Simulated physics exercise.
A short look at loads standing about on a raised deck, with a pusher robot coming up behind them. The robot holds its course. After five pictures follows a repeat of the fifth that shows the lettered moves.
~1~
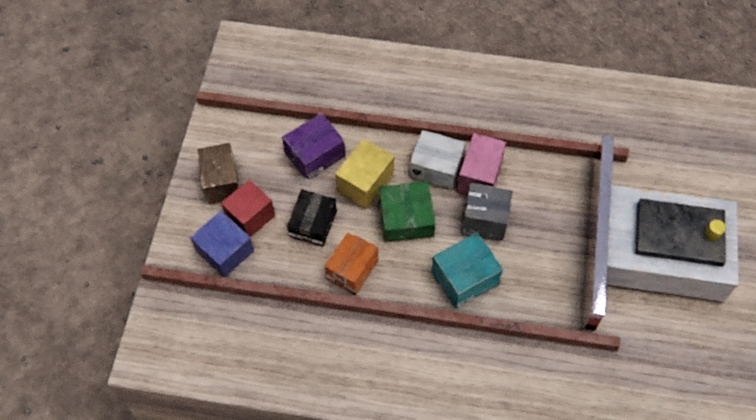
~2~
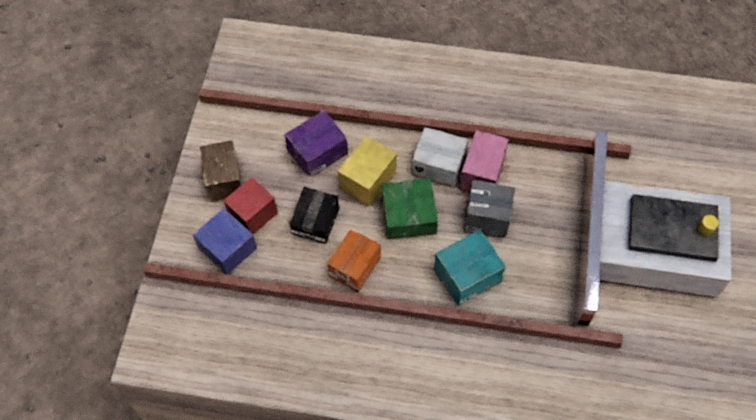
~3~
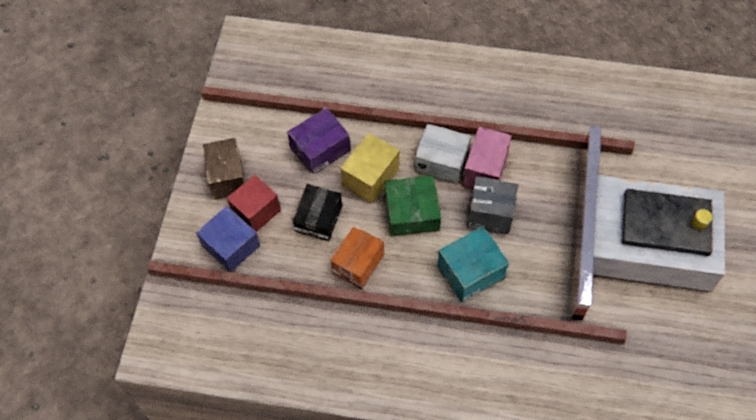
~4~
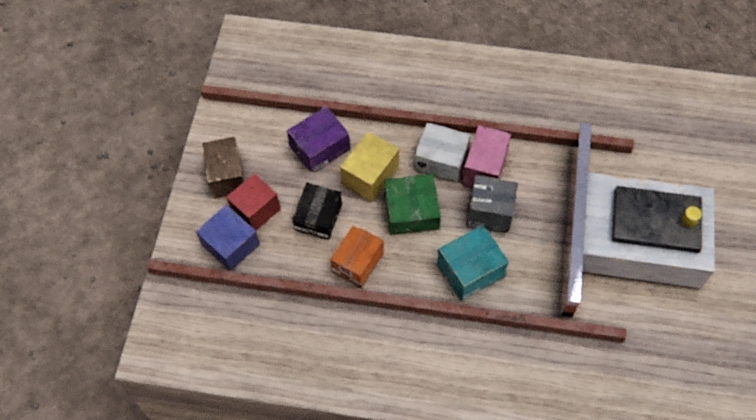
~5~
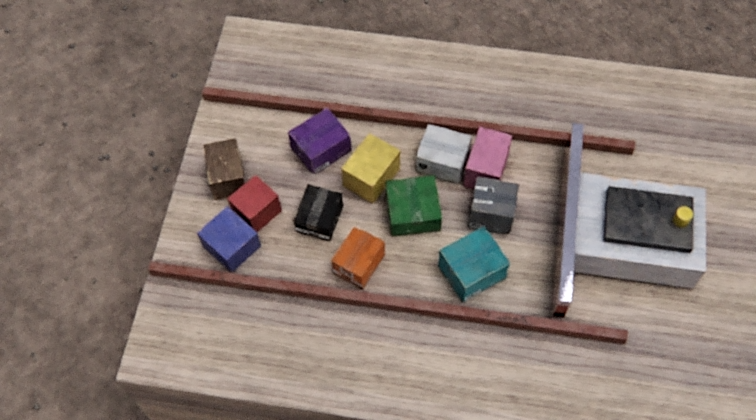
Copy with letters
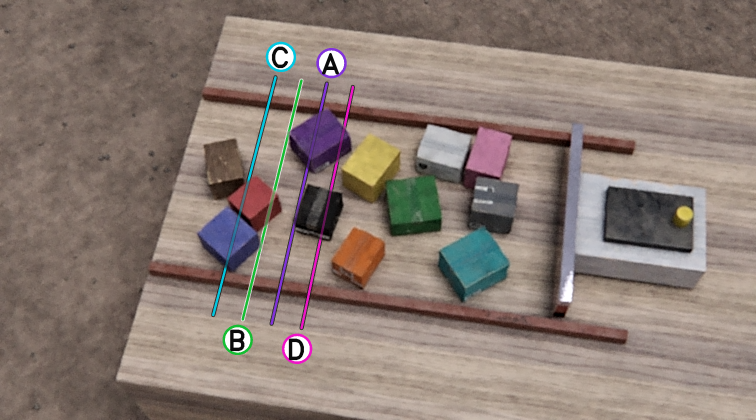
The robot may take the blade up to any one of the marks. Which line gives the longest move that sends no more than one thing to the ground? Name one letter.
No second one falls up to D.
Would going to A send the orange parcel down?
By then, no.
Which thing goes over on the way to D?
The brown crate.
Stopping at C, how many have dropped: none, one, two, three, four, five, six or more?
By then, six or more.
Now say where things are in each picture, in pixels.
The first picture shows turquoise box (467, 270); purple box (314, 147); green box (407, 212).
The second picture shows robot (668, 226); red crate (251, 207).
The third picture shows robot (662, 220); blue crate (228, 239).
The fourth picture shows robot (651, 217); orange parcel (357, 256).
The fifth picture shows robot (643, 217); black box (319, 213); grey parcel (493, 206); pink crate (488, 161).
On the marked copy, A at (301, 195); B at (274, 192); C at (247, 188); D at (329, 199).
Taking D. A third of the way, robot (552, 205); white parcel (424, 154); pink crate (464, 158).
Two thirds of the way, robot (463, 193); brown crate (216, 165); blue crate (225, 242).
When it is over, robot (399, 185); brown crate over the edge; red crate (178, 204); one fallen.
As for the rest, A drops three; B drops six; C drops six.
